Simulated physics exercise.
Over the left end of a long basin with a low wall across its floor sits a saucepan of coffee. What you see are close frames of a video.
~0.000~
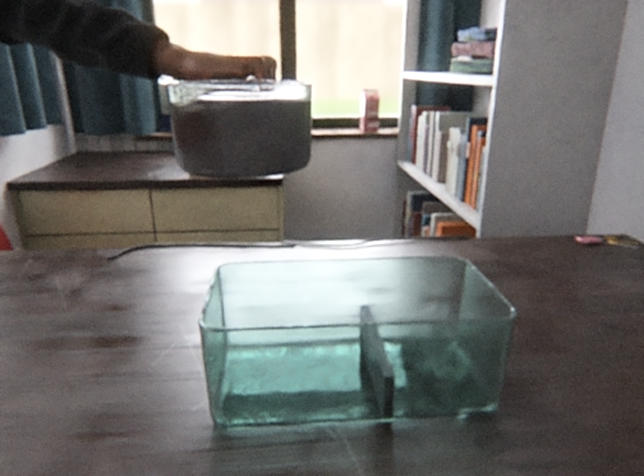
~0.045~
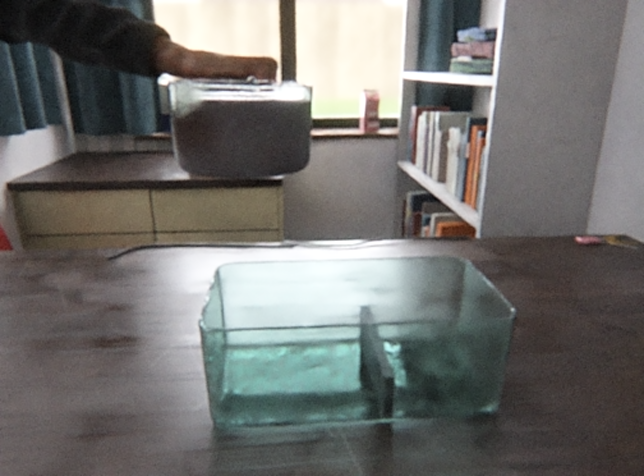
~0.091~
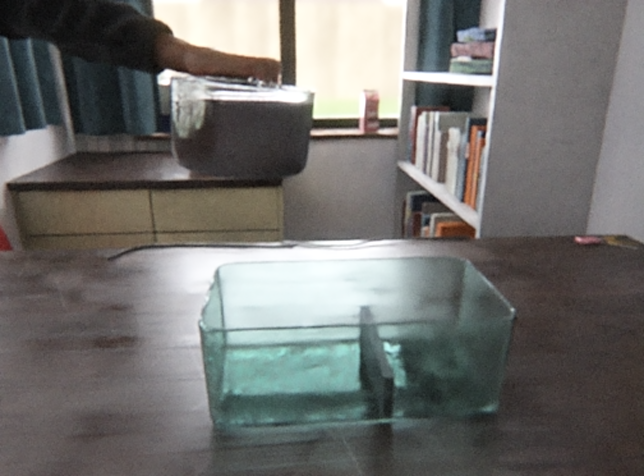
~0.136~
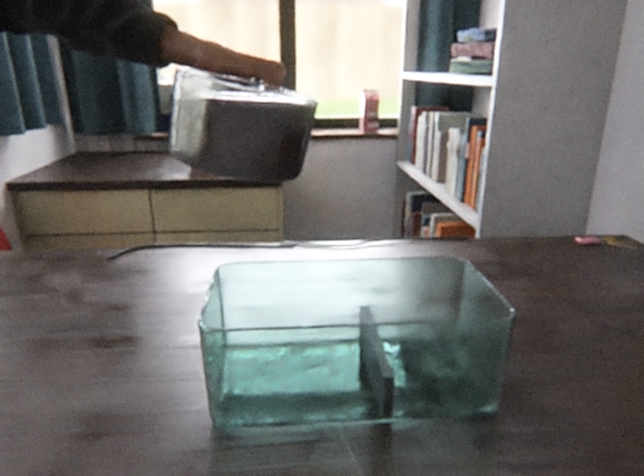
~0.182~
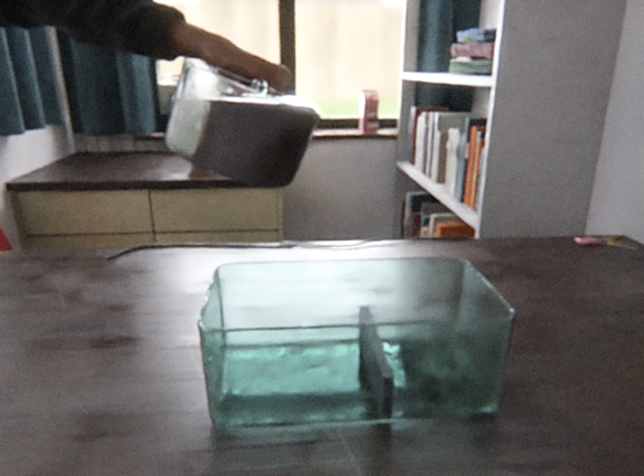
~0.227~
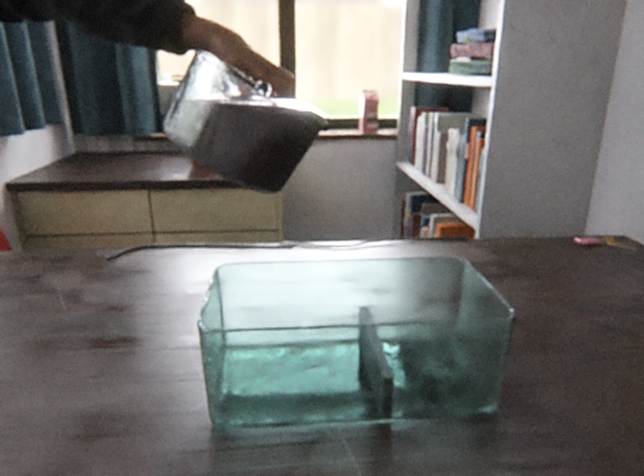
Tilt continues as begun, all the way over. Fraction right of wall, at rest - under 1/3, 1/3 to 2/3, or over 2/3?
The share right of the wall is a middling part, a third to two thirds.
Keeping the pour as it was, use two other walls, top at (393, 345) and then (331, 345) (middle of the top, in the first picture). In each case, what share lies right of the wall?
It would come to roughly 25 per cent the first time and roughly 85 per cent the second.
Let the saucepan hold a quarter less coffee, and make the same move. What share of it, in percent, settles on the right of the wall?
It comes to 30 per cent or so.
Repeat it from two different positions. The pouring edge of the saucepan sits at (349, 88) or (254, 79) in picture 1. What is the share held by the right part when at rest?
In order, roughly 85 percent and 5 percent.
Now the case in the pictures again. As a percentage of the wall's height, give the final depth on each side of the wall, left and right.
Near 30 in a hundred to the left, 40 to the right.
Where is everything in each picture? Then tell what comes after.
In the first frame, tilt 0°; pouring edge (311, 85); surface from (175, 97) to (309, 97); the long basin's rim runs from (209, 294) to (489, 284); the wall's top is at (375, 337).
In the second frame, tilt 1°; pouring edge (312, 87); surface from (175, 97) to (309, 98).
In the third frame, tilt 6°; pouring edge (314, 93); surface from (176, 96) to (310, 100).
In the fourth frame, tilt 12°; pouring edge (317, 102); surface from (179, 96) to (314, 101).
In the fifth frame, tilt 21°; pouring edge (319, 114); surface from (178, 100) to (319, 109); 1 per cent is over the edge.
In the sixth frame, tilt 32°; pouring edge (319, 129); surface from (176, 101) to (318, 119); 4 per cent is over the edge.
A moment on, the saucepan is tipped on its side and 35 per cent is still to pour, 4 is left of the wall and 12 right of it.
Next, the saucepan is tipped on its side and 9 per cent is still to pour, 28 is left of the wall and 50 right of it.
Then the saucepan is tipped on its side and 2 per cent is still to pour, 46 is left of the wall and 46 right of it.
Later the saucepan is tipped on its side and 0 per cent is still to pour, 51 is left of the wall and 46 right of it.
Finally, 52 per cent lies left of the wall, 46 right of it and 2 outside.
